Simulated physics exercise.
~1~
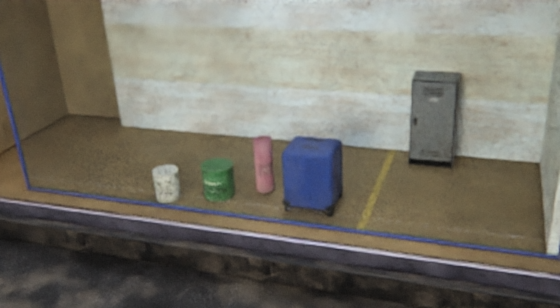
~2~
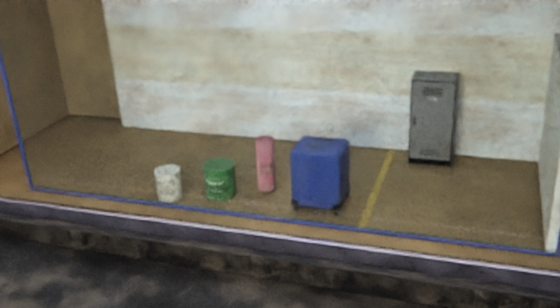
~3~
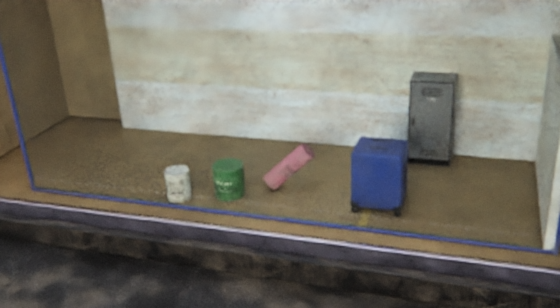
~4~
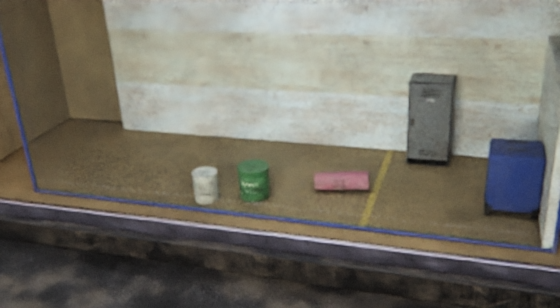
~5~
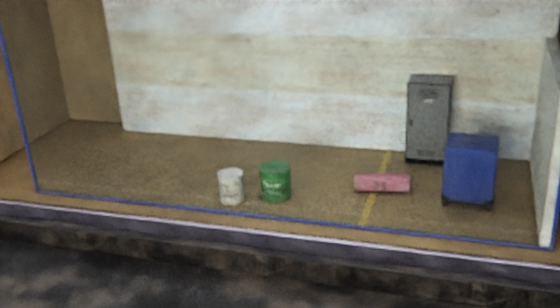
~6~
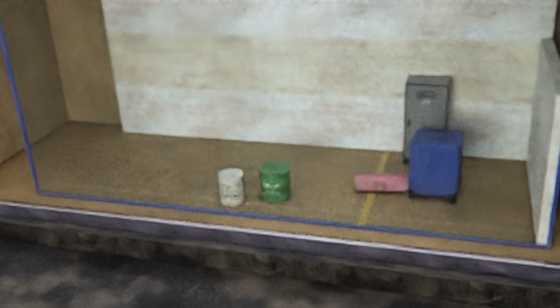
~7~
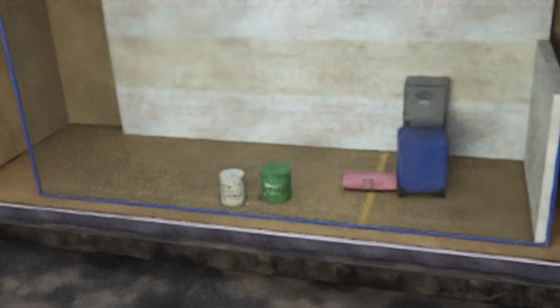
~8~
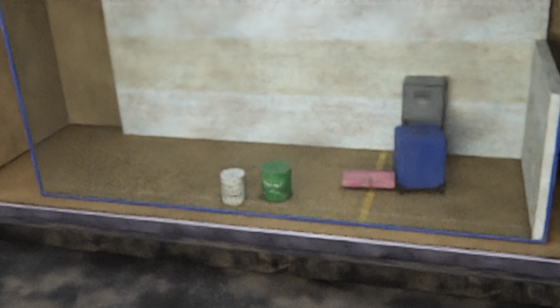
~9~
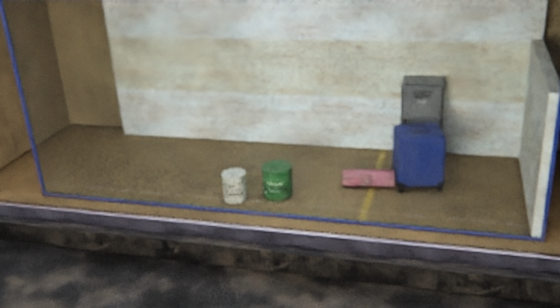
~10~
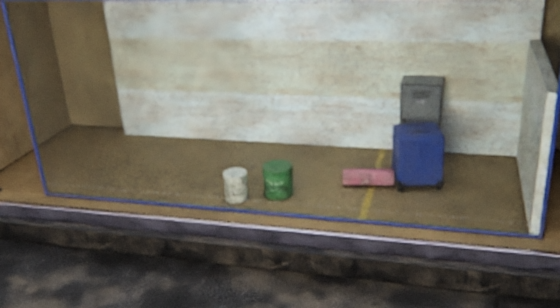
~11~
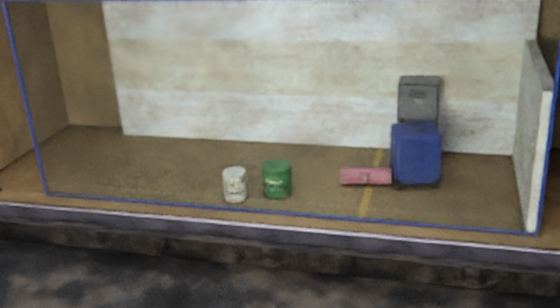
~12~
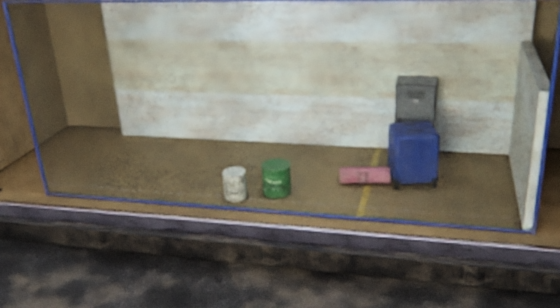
A blue wheeled case rolls right across the brown floor of an open-sided van bay, seen from outside and slightly above, with a pale back wall and a grey locker at right. To its left stand a pink roll, a green bucket and a white bucket. As the case crosses the yellow line, the roll tips onto its side and slides right with both upright buckets. The case reaches the right wall, then rolls back left, nearing the pink roll. It ends upright before the locker, beyond the line, while the fallen roll and buckets rest short of it.
